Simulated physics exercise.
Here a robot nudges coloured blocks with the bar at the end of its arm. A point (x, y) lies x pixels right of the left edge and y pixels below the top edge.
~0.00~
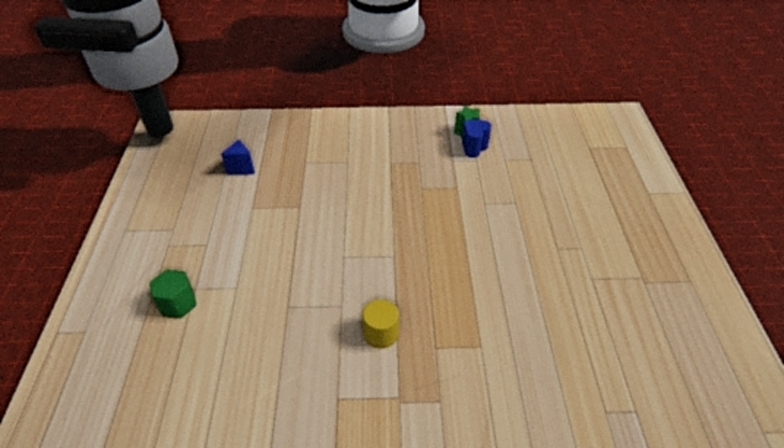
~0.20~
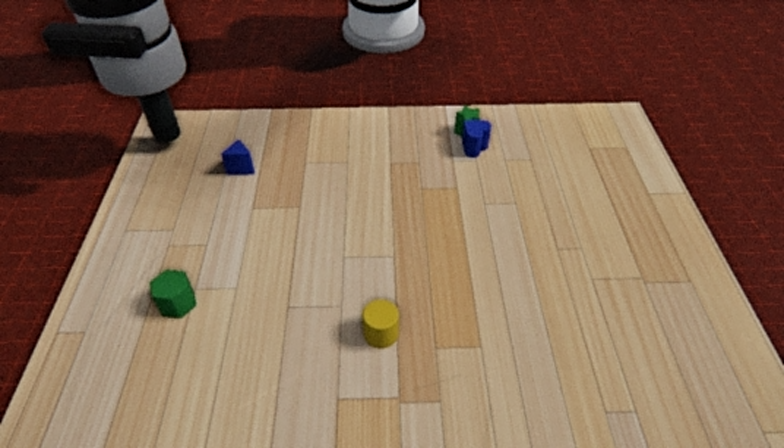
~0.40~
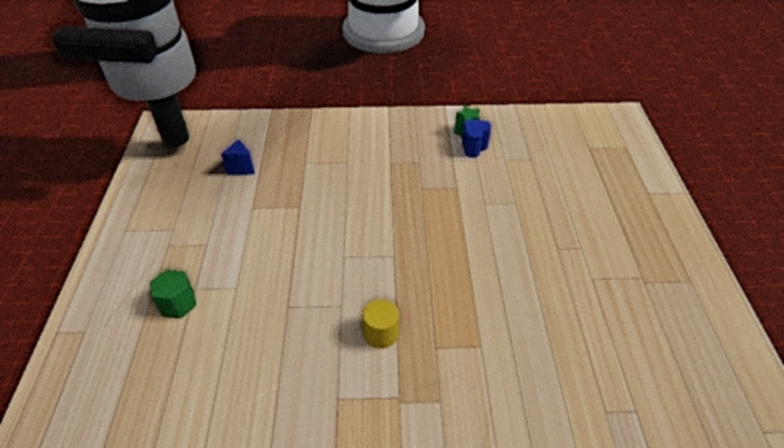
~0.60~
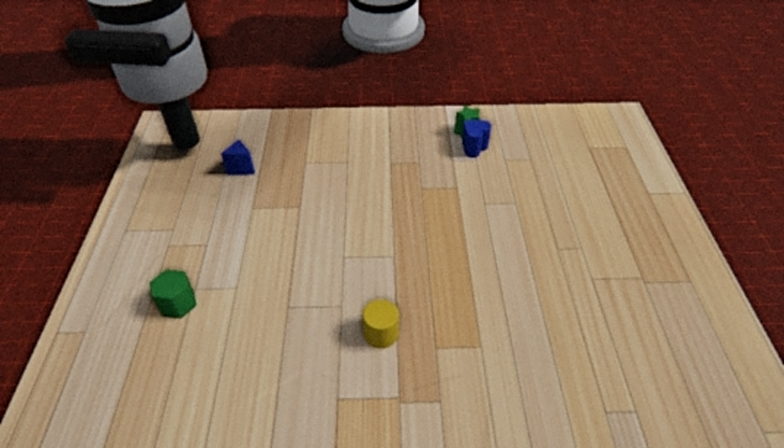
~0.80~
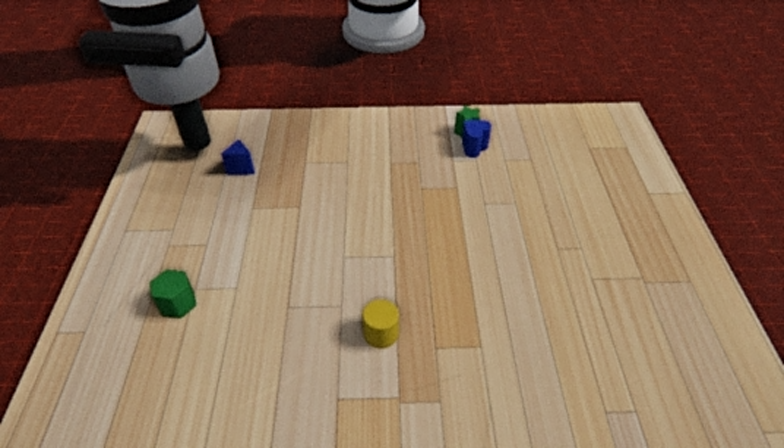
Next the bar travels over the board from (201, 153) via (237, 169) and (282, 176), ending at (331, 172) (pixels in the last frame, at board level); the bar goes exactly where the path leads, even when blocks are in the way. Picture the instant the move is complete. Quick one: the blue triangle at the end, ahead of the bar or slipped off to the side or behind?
It escapes to one side.
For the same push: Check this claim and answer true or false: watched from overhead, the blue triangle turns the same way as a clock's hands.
This is true.
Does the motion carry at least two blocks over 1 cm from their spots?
Short answer: No.
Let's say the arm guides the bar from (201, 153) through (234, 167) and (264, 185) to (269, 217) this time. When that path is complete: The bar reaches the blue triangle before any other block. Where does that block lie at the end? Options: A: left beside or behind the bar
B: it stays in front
A (left beside or behind the bar)
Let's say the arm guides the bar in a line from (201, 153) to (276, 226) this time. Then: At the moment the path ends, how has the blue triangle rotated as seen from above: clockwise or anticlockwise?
From above, it turns counterclockwise.
On the path given first. One third of the way, bar (234, 159); blue triangle (253, 152), turned 15° anticlockwise.
Two thirds of the way, bar (281, 166); blue triangle (300, 161).
At the end, bar (330, 162); blue triangle (338, 165), turned 40° clockwise.
